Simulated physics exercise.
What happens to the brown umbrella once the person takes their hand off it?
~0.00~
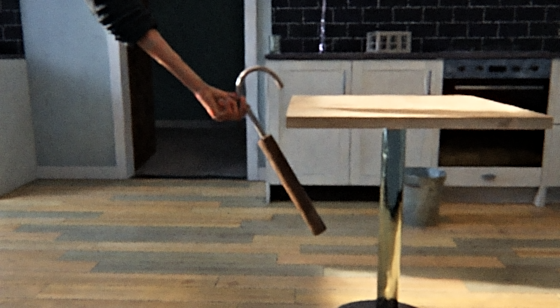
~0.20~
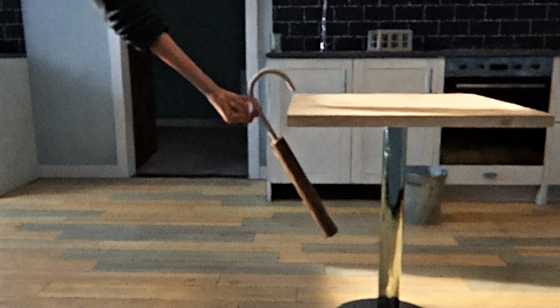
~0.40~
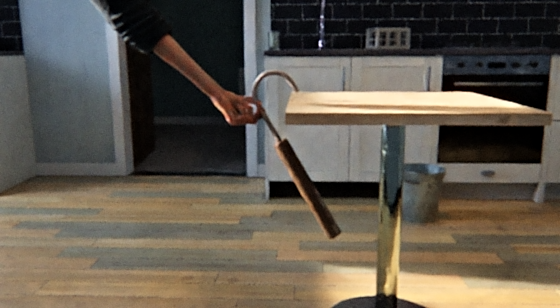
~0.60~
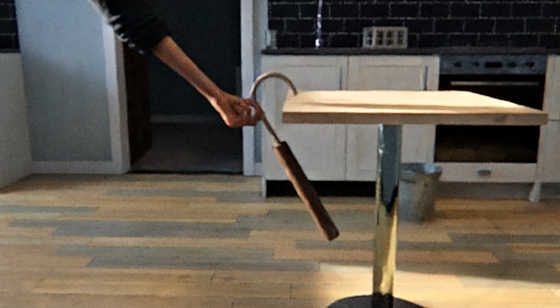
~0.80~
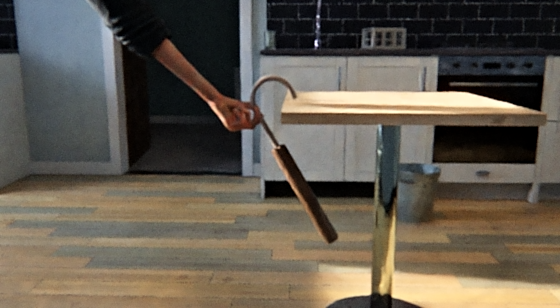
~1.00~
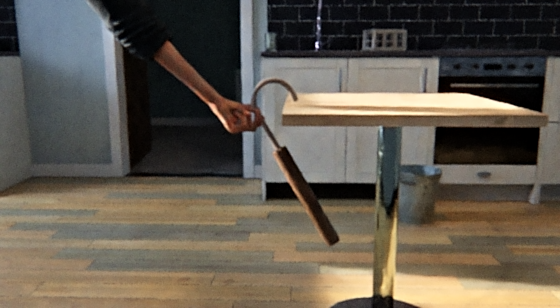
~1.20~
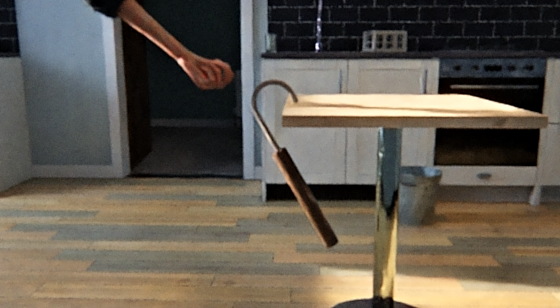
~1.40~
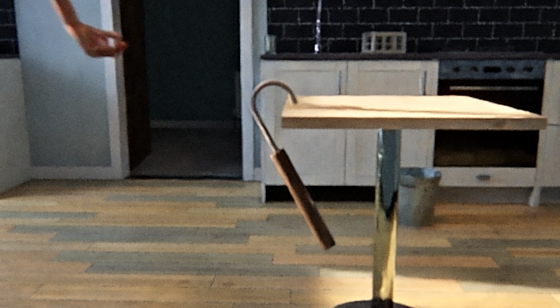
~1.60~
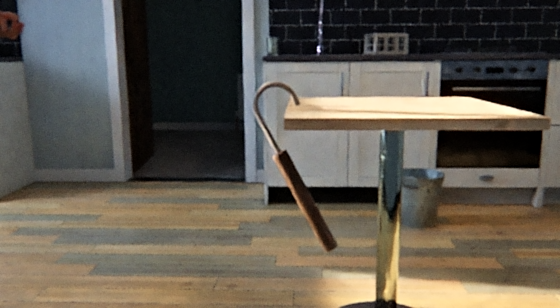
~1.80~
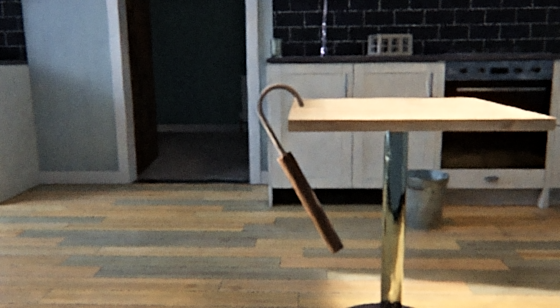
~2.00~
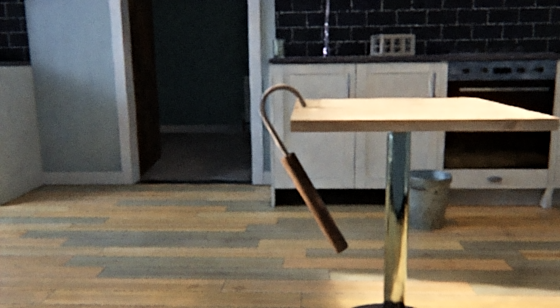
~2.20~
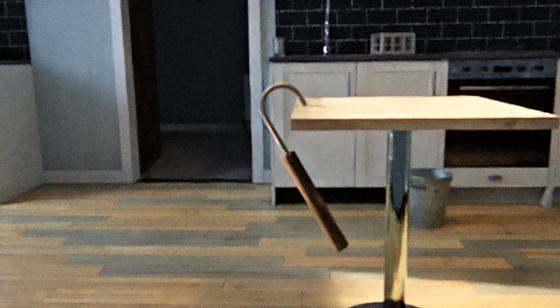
The brown umbrella stays hanging at a slant from the left edge of the table, held by its curved handle.
In a kitchen, a hand hooking a brown umbrella's curved handle onto a table edge, letting go and leaving it hanging.
